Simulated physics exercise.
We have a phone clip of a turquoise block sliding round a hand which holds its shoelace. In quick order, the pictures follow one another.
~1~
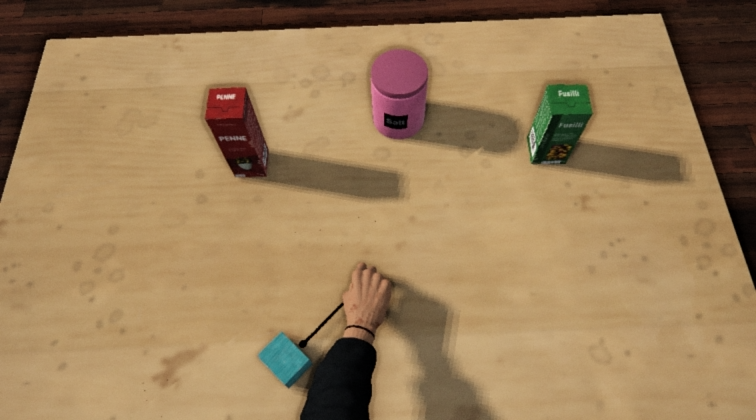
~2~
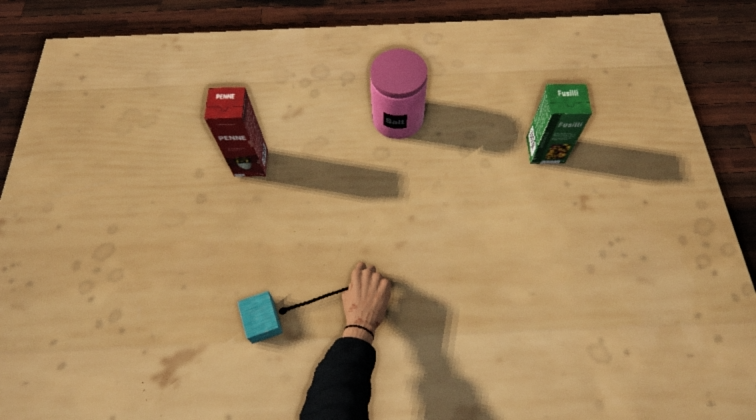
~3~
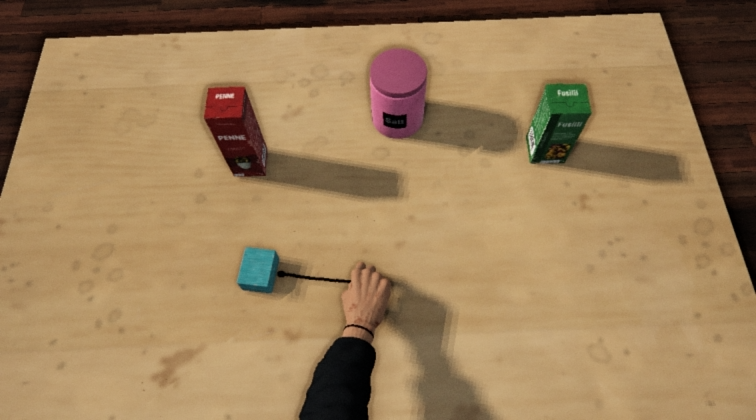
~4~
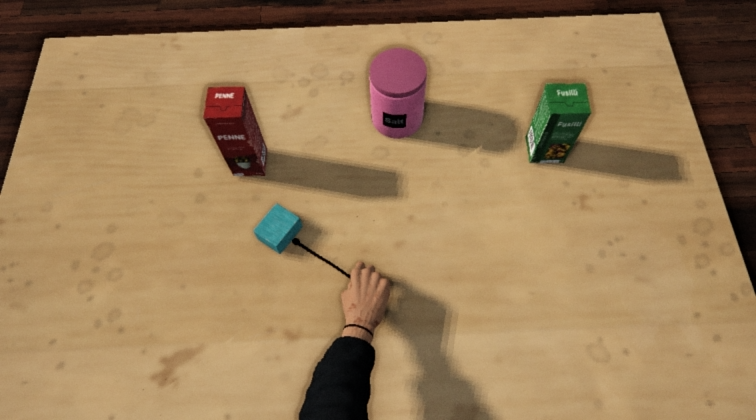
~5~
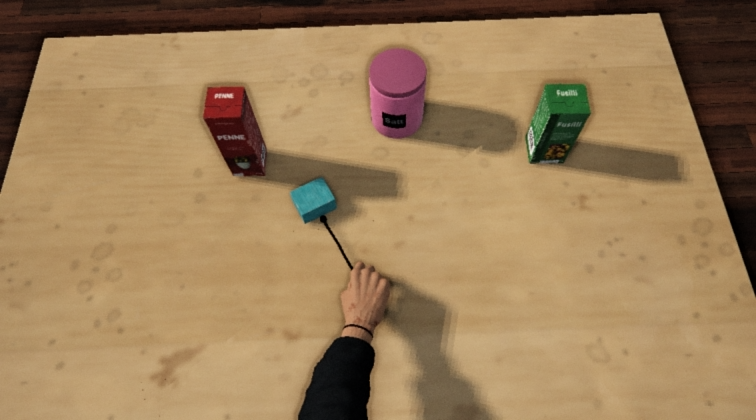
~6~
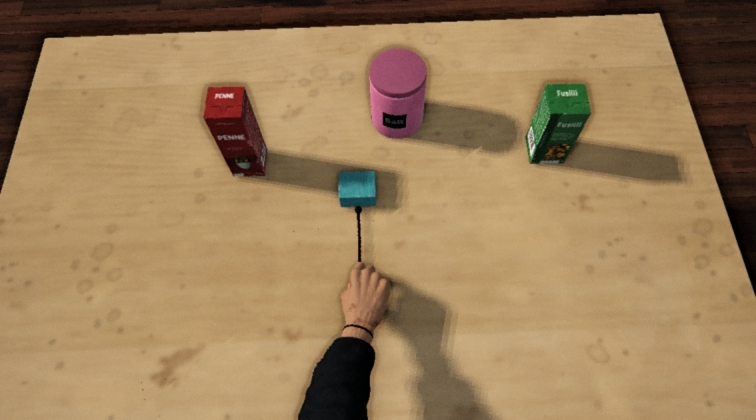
A hand held a turquoise block by a dark shoelace on a wooden table while the block slid clockwise from its lower left round to above it, below a red carton, pink canister and green carton.
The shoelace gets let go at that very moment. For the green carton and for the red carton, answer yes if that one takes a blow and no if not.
Green carton: No; red carton: No.
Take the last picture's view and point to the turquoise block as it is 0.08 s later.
At the stated time, position (445, 199).
Then, 0.08 s after the last picture, block near (445, 199).
Then, 0.20 s after the last picture, block near (553, 213).
At rest, block near (694, 230). The green carton remains clear and the red carton escapes it.
